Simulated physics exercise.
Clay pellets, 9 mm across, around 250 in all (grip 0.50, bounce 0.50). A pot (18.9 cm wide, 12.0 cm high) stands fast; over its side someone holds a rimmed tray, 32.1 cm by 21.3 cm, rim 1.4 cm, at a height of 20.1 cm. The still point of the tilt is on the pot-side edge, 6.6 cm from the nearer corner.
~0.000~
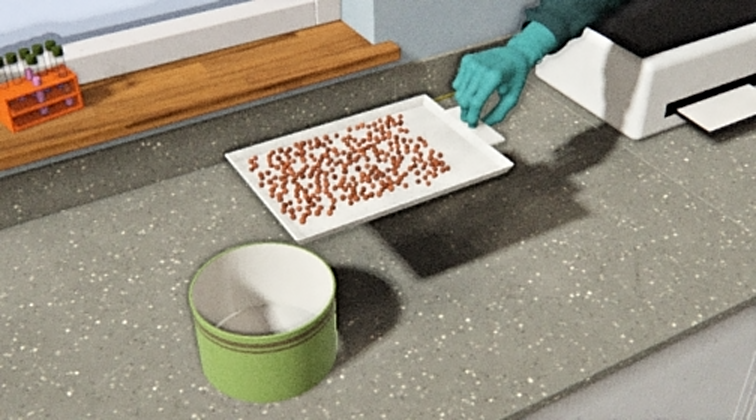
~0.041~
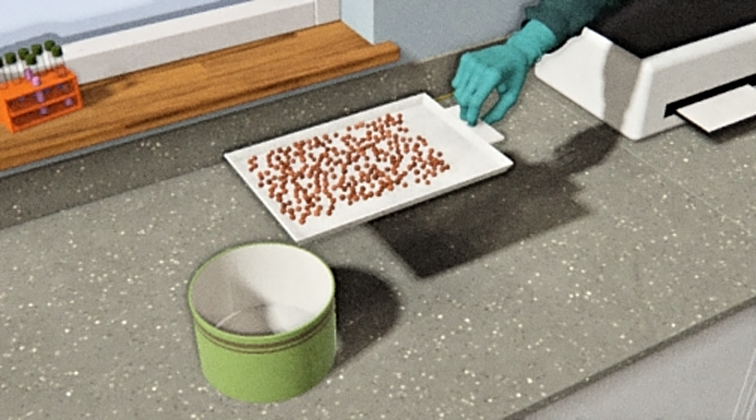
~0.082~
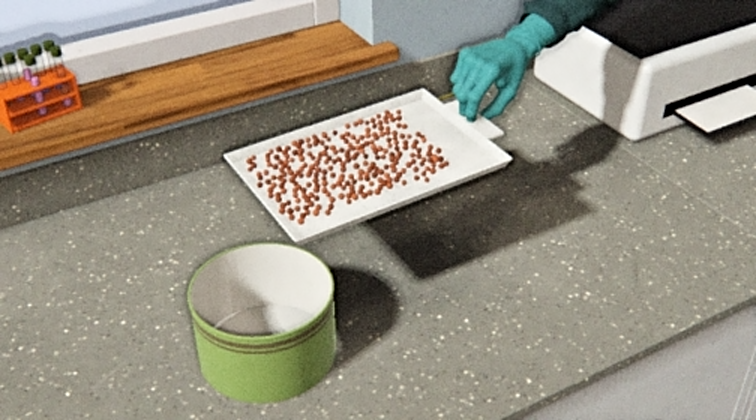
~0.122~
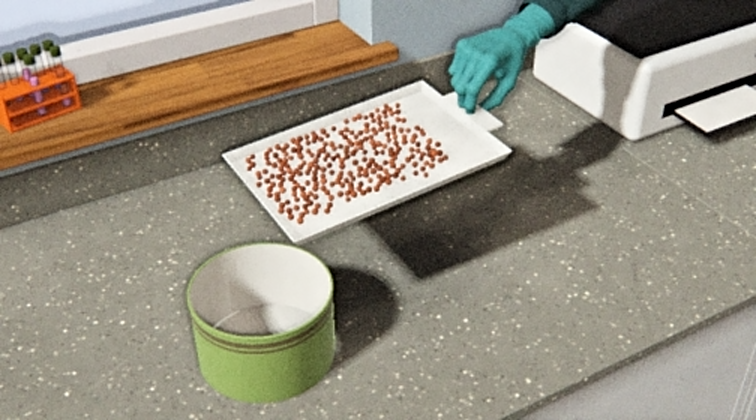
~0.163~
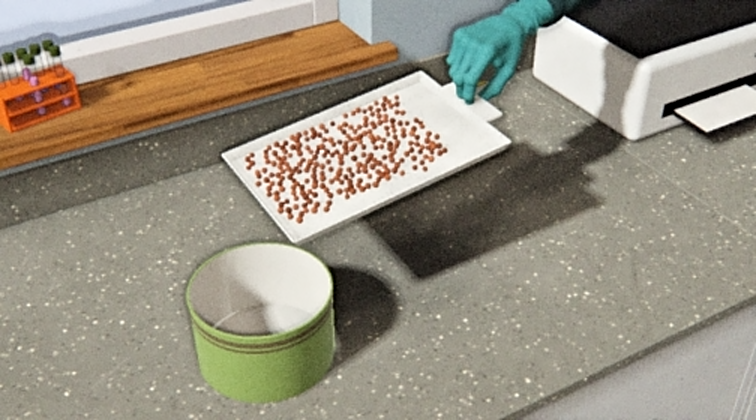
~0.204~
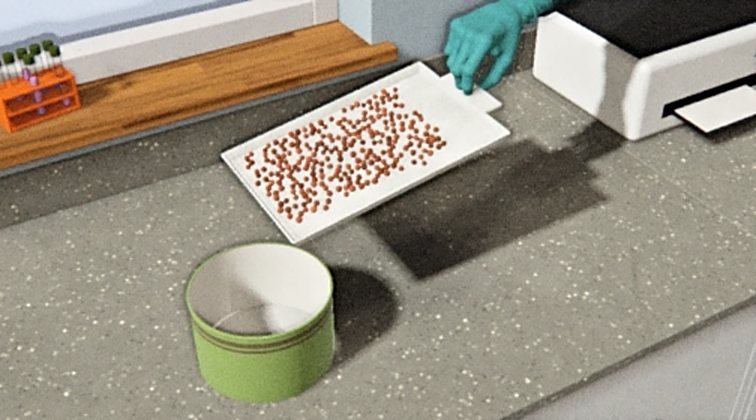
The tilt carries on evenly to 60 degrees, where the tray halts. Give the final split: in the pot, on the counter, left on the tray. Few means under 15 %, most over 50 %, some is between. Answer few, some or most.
Pot some, counter few, tray most.
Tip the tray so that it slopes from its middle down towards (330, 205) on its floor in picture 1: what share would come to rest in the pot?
About 75 per cent.
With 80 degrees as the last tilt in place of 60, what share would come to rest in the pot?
It would be near 75 per cent.
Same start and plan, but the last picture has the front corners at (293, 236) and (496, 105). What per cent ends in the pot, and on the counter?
Pot 20, counter 40.
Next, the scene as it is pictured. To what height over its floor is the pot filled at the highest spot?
Roughly 1.0 cm.
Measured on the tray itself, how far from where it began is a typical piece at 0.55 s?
Roughly 5 cm.
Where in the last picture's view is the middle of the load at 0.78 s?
At about (270, 184).
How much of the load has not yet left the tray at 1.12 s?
Some 70 per cent of the load.
After 0.55 s, tilt 34 degrees; the tray holds 100 %, the pot 0 %.
Then, at 0.78 s, tilt 51 degrees; the tray holds 100 %, the pot 0 %.
After 1.12 s, tilt 60 degrees; the tray holds 70 %, the pot 20 %.
By 2.1 s all is still; pot 25 %, counter 10 %, tray 70 %.
